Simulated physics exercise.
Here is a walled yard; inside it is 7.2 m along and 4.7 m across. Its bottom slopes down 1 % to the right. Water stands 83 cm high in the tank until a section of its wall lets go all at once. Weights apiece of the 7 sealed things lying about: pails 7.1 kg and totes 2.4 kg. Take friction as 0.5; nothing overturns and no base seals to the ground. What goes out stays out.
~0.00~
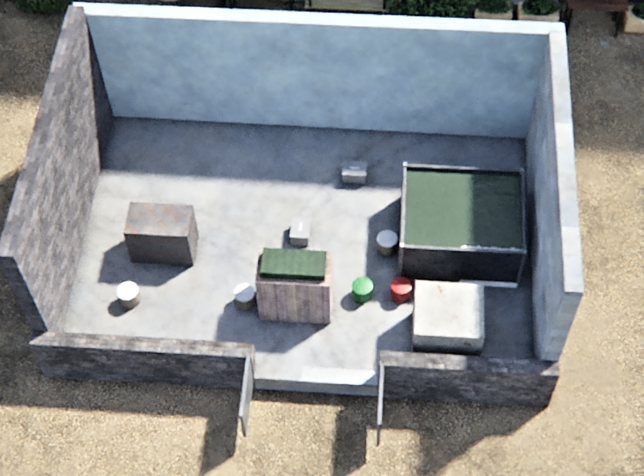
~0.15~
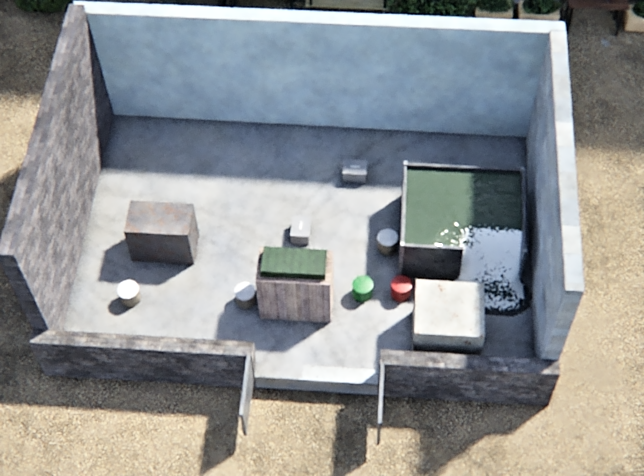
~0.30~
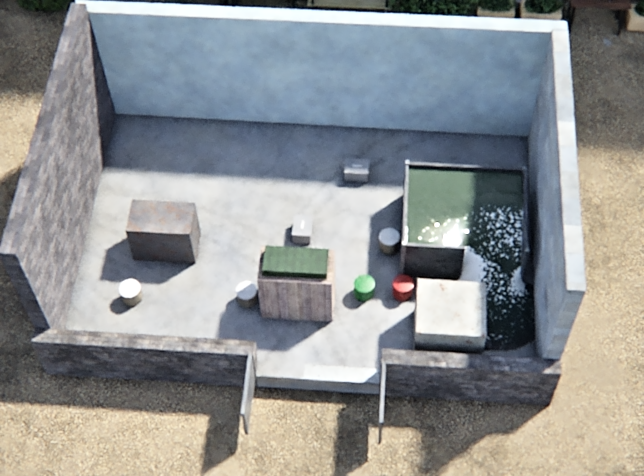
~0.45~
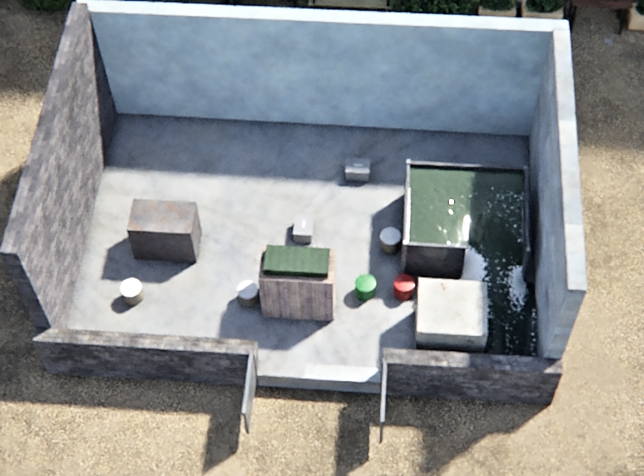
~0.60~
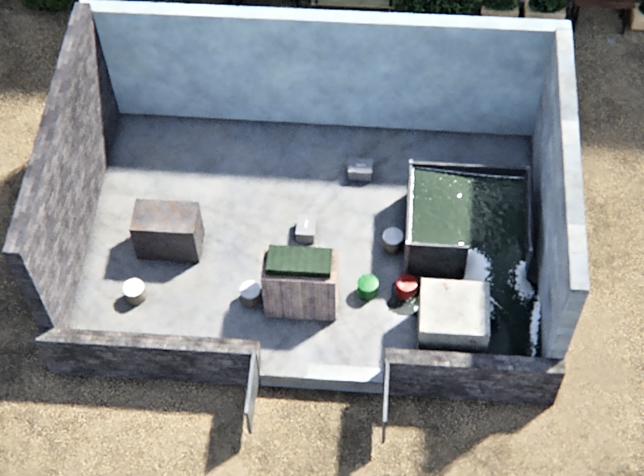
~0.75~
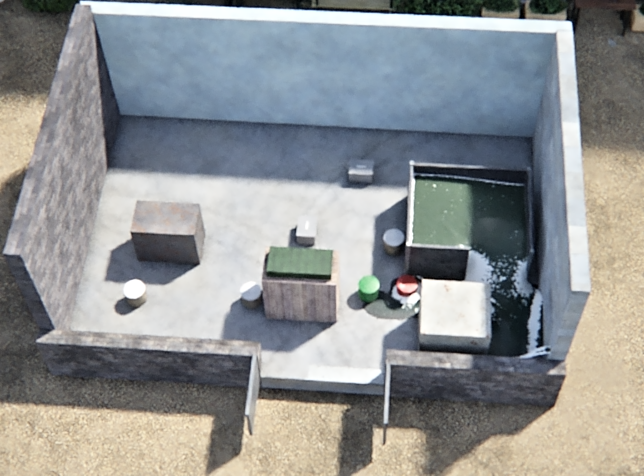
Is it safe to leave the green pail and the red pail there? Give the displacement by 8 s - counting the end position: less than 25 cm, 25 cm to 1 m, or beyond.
The green pail ends far away, the red pail ends far away.
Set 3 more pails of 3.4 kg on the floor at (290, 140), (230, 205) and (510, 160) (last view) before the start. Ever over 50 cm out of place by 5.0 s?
In that order: Short of it, over, past it.
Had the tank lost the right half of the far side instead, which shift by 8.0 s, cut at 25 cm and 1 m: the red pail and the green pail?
In that case the red pail barely shifts, the green pail holds its place.
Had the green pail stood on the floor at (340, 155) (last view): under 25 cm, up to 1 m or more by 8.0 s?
It barely shifts.
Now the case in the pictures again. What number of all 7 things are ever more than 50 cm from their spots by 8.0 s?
I count 3.
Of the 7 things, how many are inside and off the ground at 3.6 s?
I count 0.
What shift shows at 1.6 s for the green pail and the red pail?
Roughly 30 and 80 cm by then.
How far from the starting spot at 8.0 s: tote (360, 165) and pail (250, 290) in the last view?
In that order: 30 cm, 0 cm.
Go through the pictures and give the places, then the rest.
In the first picture, the green pail at (362, 285), on the bottom; the red pail at (401, 285), on the bottom; 2.7 m2 under water; 0 of 7 have shifted.
In the second picture, the green pail at (362, 284) rests on the ground; the red pail at (401, 284) rests on the ground; water covers 3.4 m2; 0 of 7 have shifted.
In the third picture, the green pail at (364, 283), on the bottom; the red pail at (403, 283) rests on the ground; water covers 4.0 m2; 0 of 7 have shifted.
In the fourth picture, the green pail at (365, 283) rests on the ground; the red pail at (404, 282) rests on the ground; 4.6 m2 under water; 0 of 7 have shifted.
In the fifth picture, the green pail at (368, 283), on the bottom; the red pail at (407, 282), on the bottom; water covers 4.8 m2; 0 of 7 have shifted.
In the sixth picture, the green pail at (369, 284), on the bottom; the red pail at (407, 284) rests on the ground; water covers 5.2 m2; 0 of 7 have shifted.
After 1.6 s the green pail is near (351, 284), 0.3 m from its start, aground; the red pail is near (358, 265), 0.8 m from its start, aground; 0 of 7 are out; 0 afloat.
After 3.6 s the green pail is near (297, 211), 1.8 m from its start, aground; the red pail is near (300, 191), 2.4 m from its start, aground; 0 of 7 are out; 0 afloat.
After 5.6 s the green pail is near (256, 184), 2.6 m from its start, aground; the red pail is near (285, 164), 3.0 m from its start, aground; 0 of 7 are out; 2 afloat.
After 8.0 s the green pail is near (256, 184), 2.6 m from its start, aground; the red pail is near (278, 156), 3.2 m from its start, aground; 0 of 7 are out; 2 afloat.
